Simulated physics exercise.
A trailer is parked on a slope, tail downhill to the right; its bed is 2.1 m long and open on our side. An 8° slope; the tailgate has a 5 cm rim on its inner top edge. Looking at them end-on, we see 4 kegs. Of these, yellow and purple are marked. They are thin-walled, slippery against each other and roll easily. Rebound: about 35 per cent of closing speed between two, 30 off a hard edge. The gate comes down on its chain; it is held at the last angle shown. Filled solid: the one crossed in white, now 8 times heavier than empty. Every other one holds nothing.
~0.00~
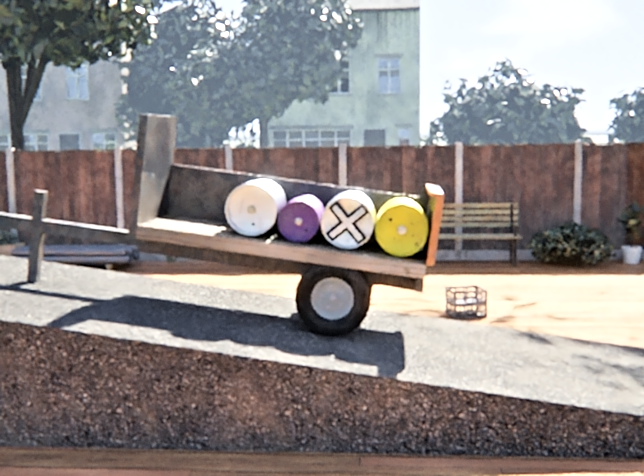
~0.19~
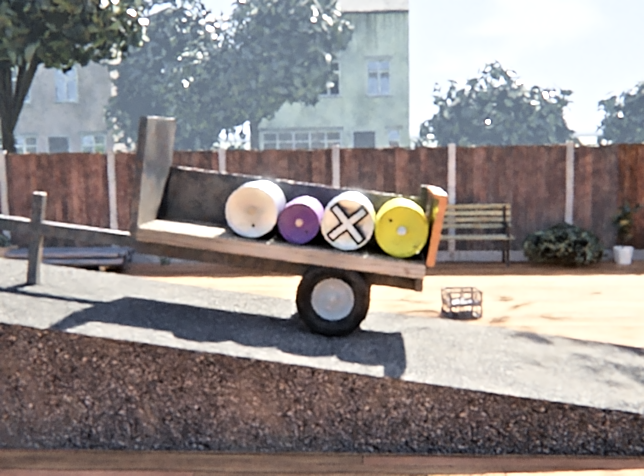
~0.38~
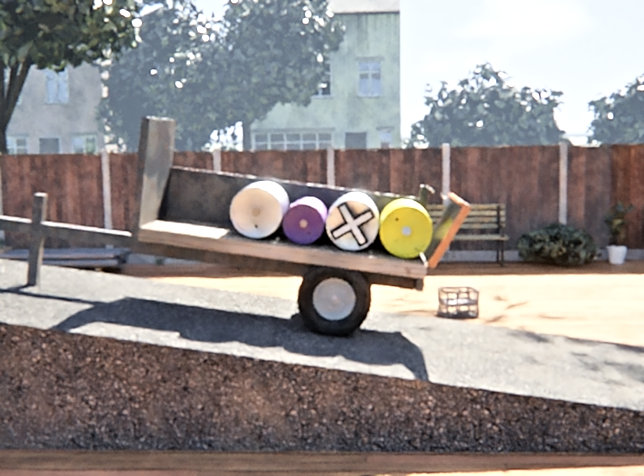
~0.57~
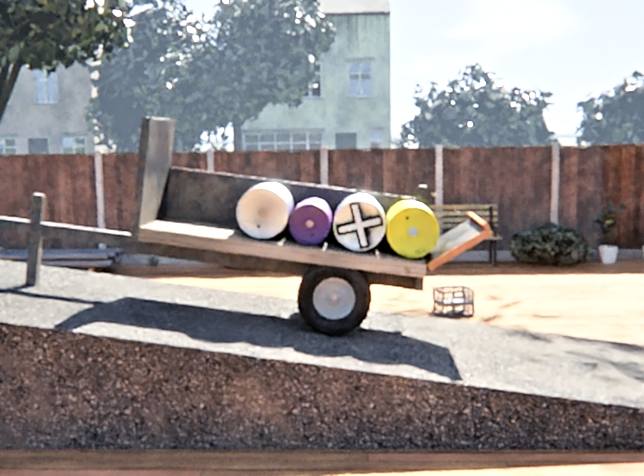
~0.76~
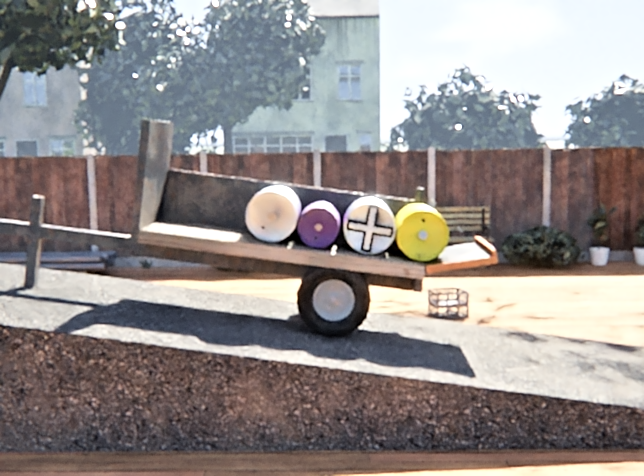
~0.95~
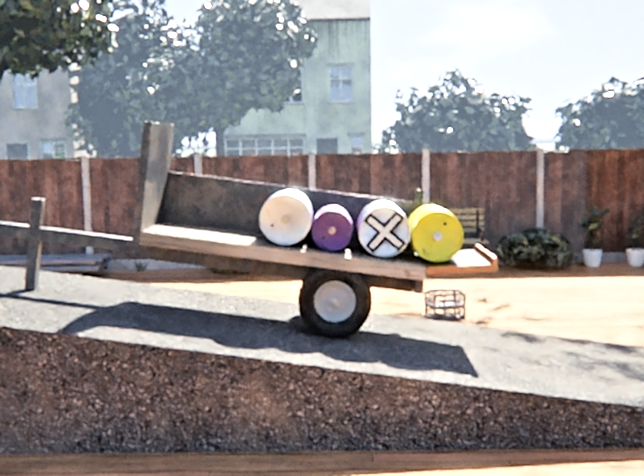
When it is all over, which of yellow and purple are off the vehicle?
The yellow one falls out. Purple stays inside.
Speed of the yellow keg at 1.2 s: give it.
I'd put it near 0.7 m/s.
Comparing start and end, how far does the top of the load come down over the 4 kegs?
Roughly 10 cm.
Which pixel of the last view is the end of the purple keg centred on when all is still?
Around (410, 241).
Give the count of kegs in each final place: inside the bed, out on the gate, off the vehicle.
2, 1 and 1.
After 1.2 s, yellow is on the gate, 25 cm past the hinge, rolling right; purple is on the bed, 55 cm short of the hinge, rolling right; 0 gone off the back.
After 1.3 s, yellow is on the gate, 30 cm past the hinge, rolling right; purple is on the bed, 50 cm short of the hinge, rolling right; 0 gone off the back.
After 1.5 s, yellow is on the gate, 45 cm past the hinge, rolling right; purple is on the bed, 30 cm short of the hinge, rolling right; 0 gone off the back.
After 1.7 s, yellow is dropping off the gate; purple is on the bed, 20 cm short of the hinge, rolling right; 1 gone off the back.
At rest (3.7 s), yellow is off the vehicle; purple is on the bed, 15 cm short of the hinge; 1 gone off the back.
